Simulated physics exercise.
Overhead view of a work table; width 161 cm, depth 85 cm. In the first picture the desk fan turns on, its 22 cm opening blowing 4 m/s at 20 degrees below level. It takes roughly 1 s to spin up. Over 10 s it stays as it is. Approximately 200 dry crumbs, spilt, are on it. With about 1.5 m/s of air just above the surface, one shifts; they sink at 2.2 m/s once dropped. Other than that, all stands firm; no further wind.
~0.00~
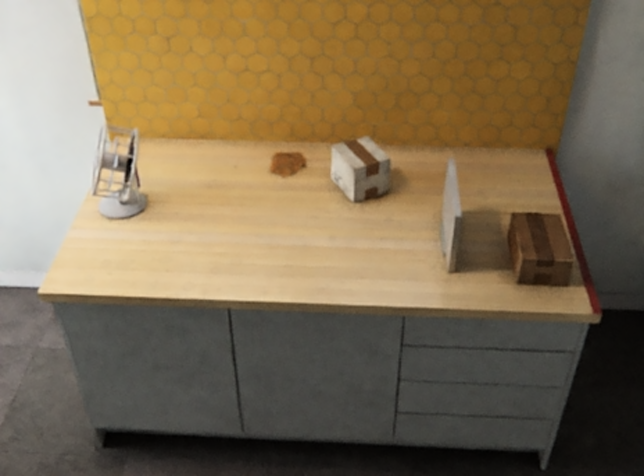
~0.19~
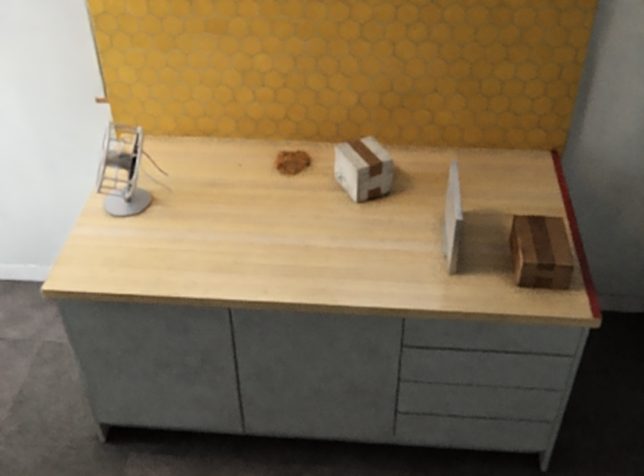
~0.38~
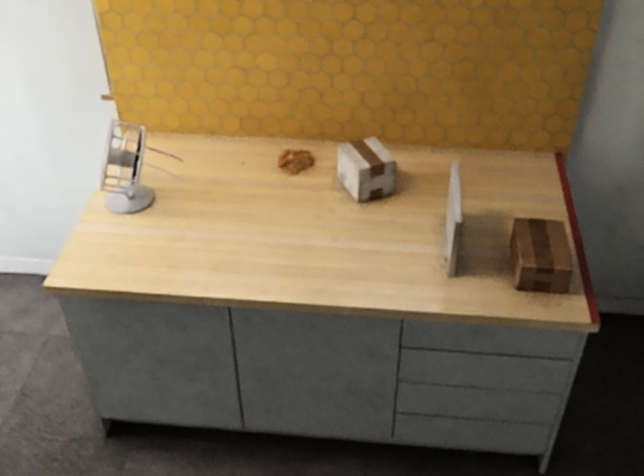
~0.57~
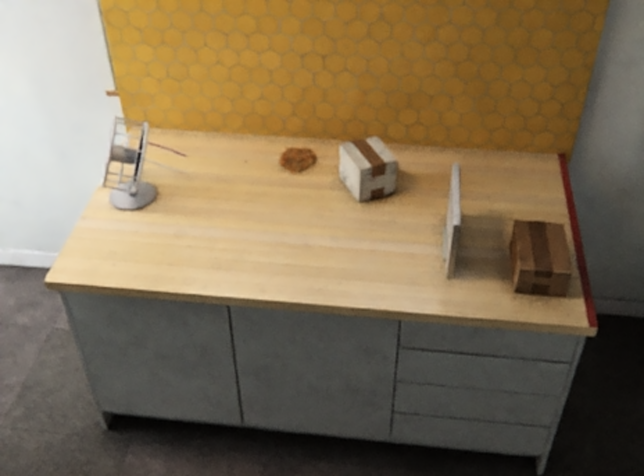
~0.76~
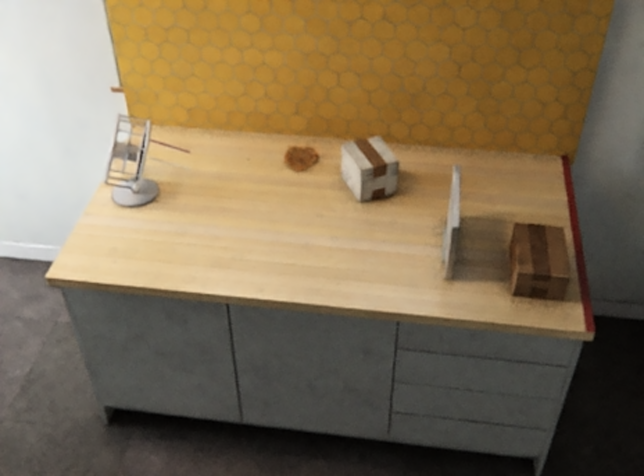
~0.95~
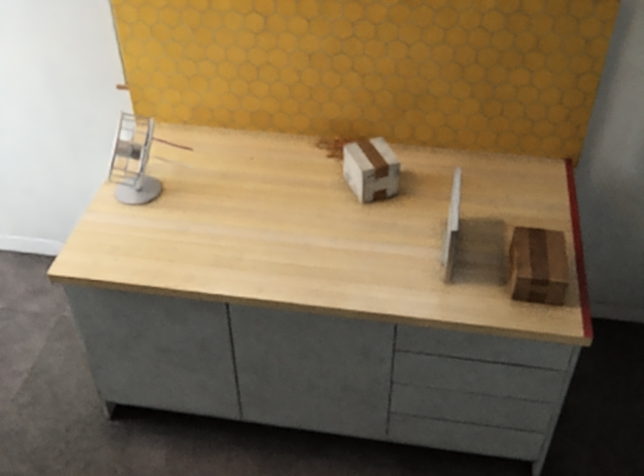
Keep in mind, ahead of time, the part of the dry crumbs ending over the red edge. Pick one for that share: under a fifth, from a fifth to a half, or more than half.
More than one half.
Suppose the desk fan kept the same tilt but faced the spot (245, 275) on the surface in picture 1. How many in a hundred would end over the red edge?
It would be near 0 %.
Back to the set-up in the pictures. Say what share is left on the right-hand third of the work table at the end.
Something close to 0 % ends up there.
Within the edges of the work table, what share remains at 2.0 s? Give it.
Estimate: Around 0 percent.
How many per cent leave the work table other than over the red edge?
About 0 %.
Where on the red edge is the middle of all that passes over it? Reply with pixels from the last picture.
Around (573, 168).
After 2.0 s the count stands so, 100 % are over the red edge.
After 3.2 s the count stands so, 100 % are over the red edge.
After 5.5 s the count stands so, 100 % are over the red edge.
After 10.0 s, at the end, 100 % are over the red edge.
